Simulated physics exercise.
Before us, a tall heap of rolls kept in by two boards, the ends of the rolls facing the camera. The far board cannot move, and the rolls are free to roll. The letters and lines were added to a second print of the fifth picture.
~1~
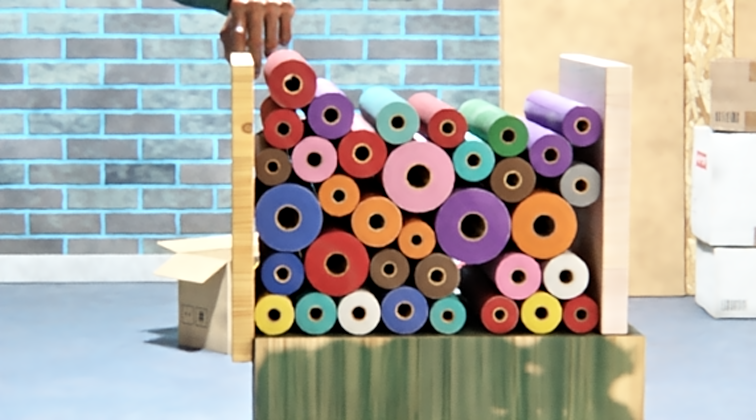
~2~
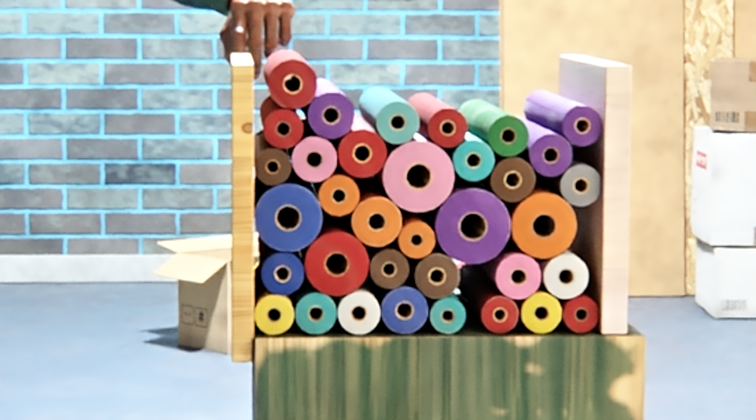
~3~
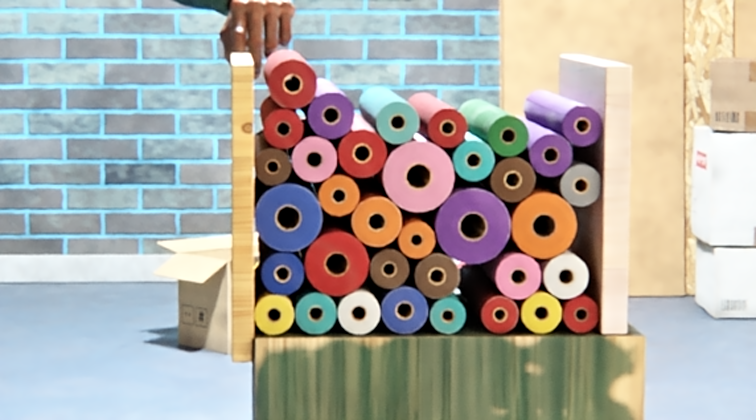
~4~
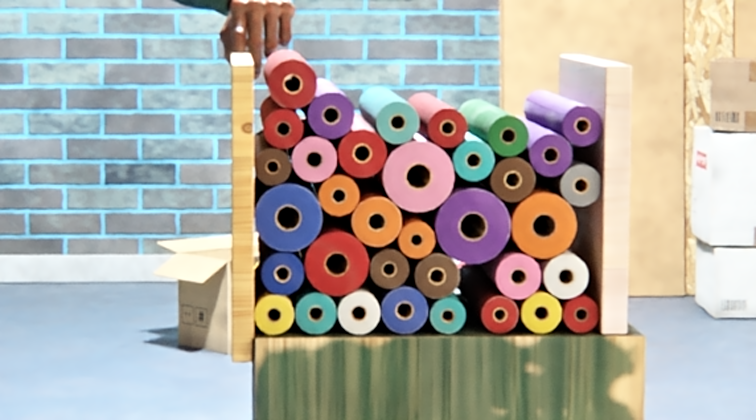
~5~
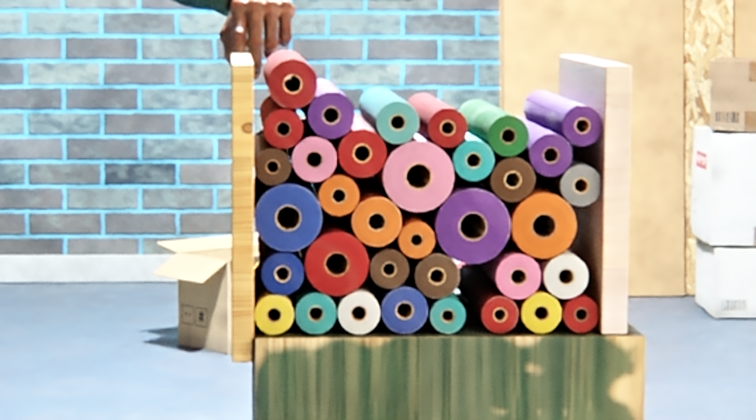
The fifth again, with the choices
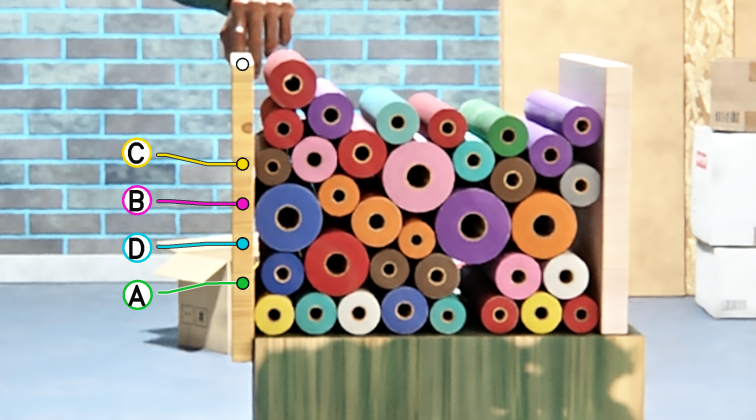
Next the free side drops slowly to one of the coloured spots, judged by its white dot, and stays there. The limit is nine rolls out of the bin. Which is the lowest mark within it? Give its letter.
The last mark within the limit is A.
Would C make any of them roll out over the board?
At C: No.
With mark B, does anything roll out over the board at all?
Yes, at B.
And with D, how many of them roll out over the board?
At D the number is three.
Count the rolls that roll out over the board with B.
It comes to three.
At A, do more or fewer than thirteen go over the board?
It loses fewer than thirteen.
On the marked copy, A at (243, 284); B at (242, 204); C at (242, 164); D at (242, 244); the white dot at (242, 64).
Following A. Soon after the start, top of the board (254, 159).
Later, top of the board (254, 266).
In the end, top of the board (254, 282), nine out over the board.
As for the rest, B three out over the board; C none out over the board; D three out over the board.
